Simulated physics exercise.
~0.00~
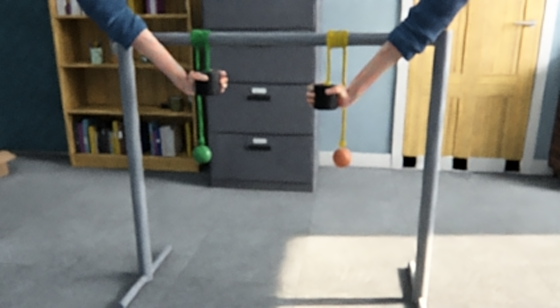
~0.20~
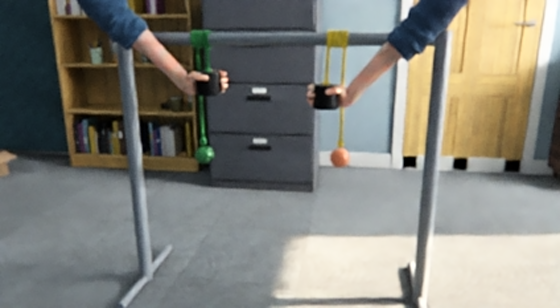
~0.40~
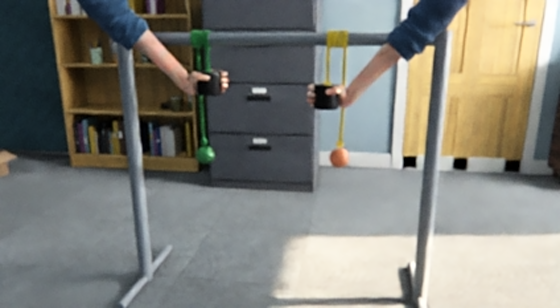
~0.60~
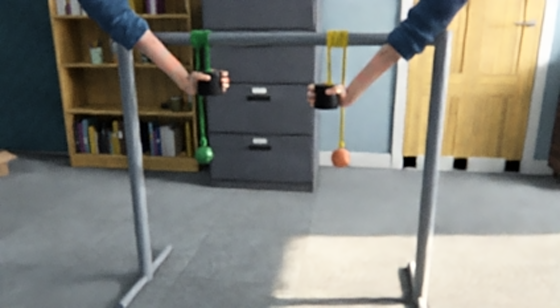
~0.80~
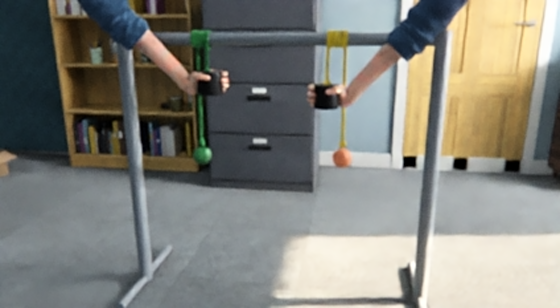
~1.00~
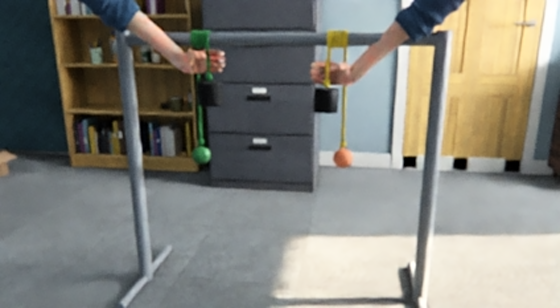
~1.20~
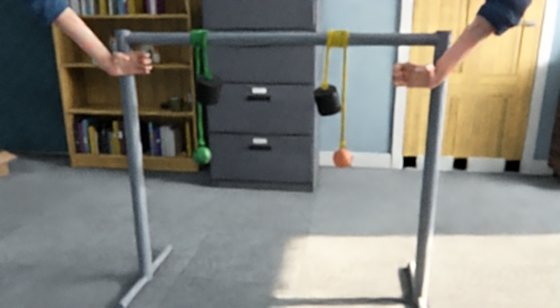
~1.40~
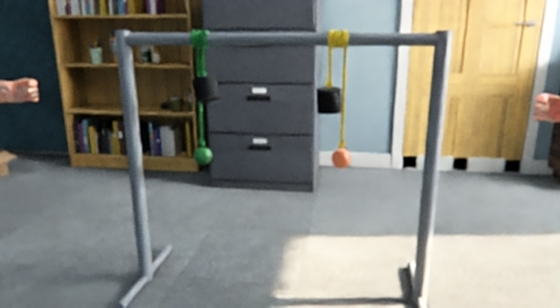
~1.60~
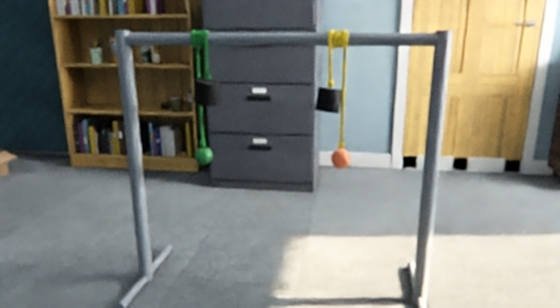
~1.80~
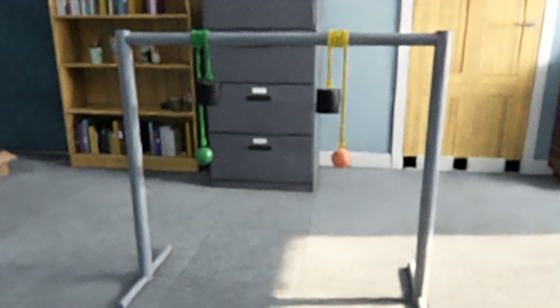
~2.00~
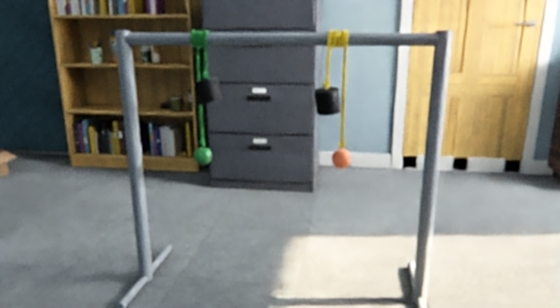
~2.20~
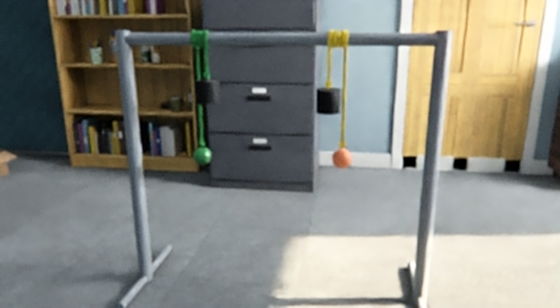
In the video, two hands hold black cylinders beside green and yellow cords looped over a gray metal bar, then let go and withdraw to either side. The cylinders stay hanging with slight movement, above a green ball and an orange ball.
